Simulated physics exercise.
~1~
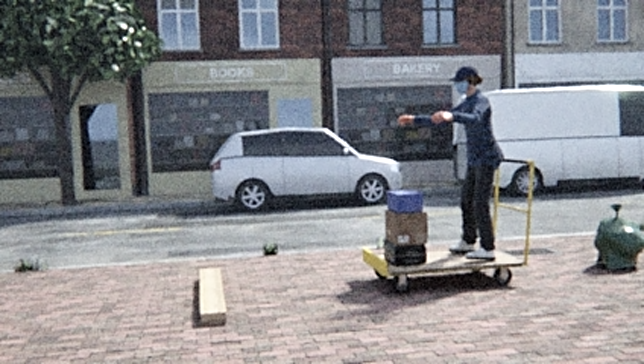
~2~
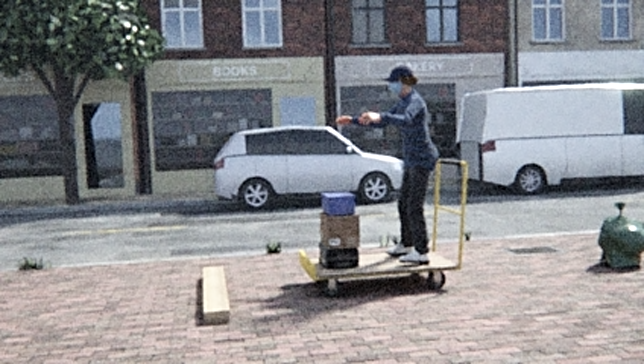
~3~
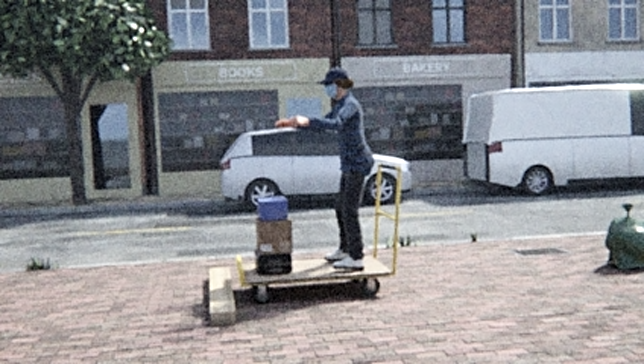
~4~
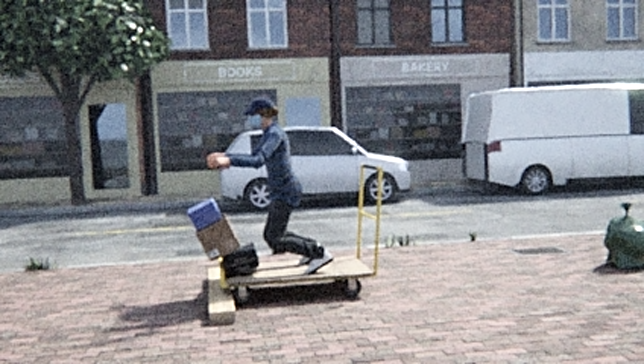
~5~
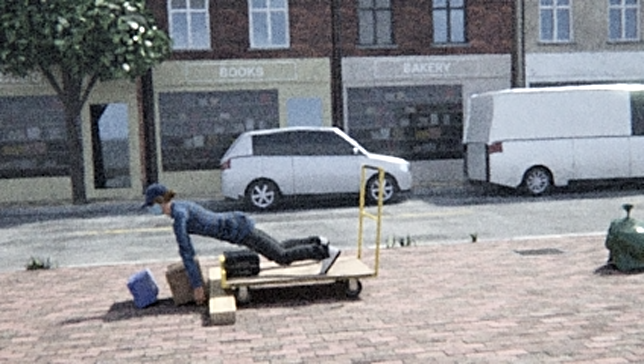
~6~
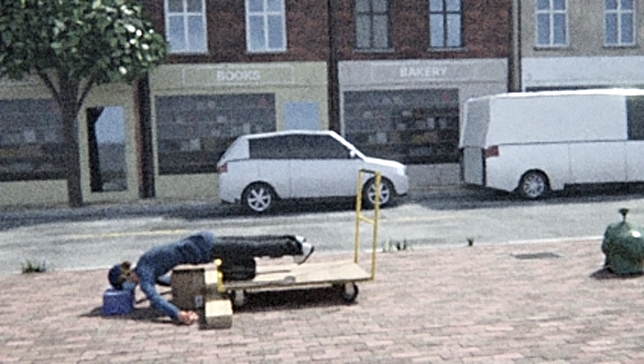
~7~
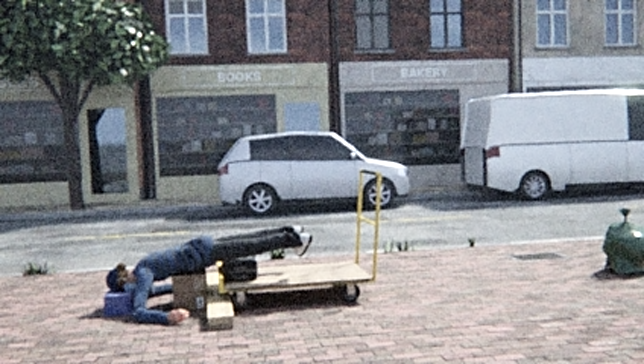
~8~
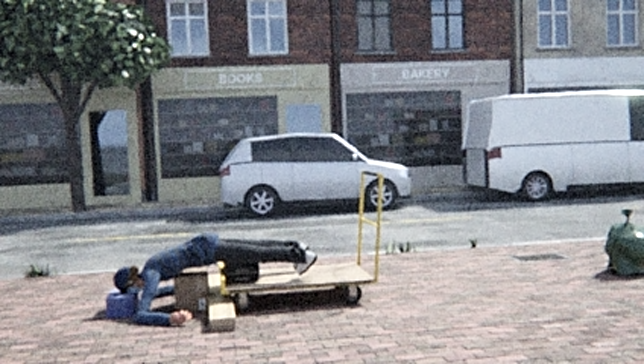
The video shows a masked person riding a flatbed trolley left along brick paving until it stops against a low sill; the stacked boxes topple, and the rider pitches forward over them, ending face down beyond the front edge, while a black case stays on the deck.
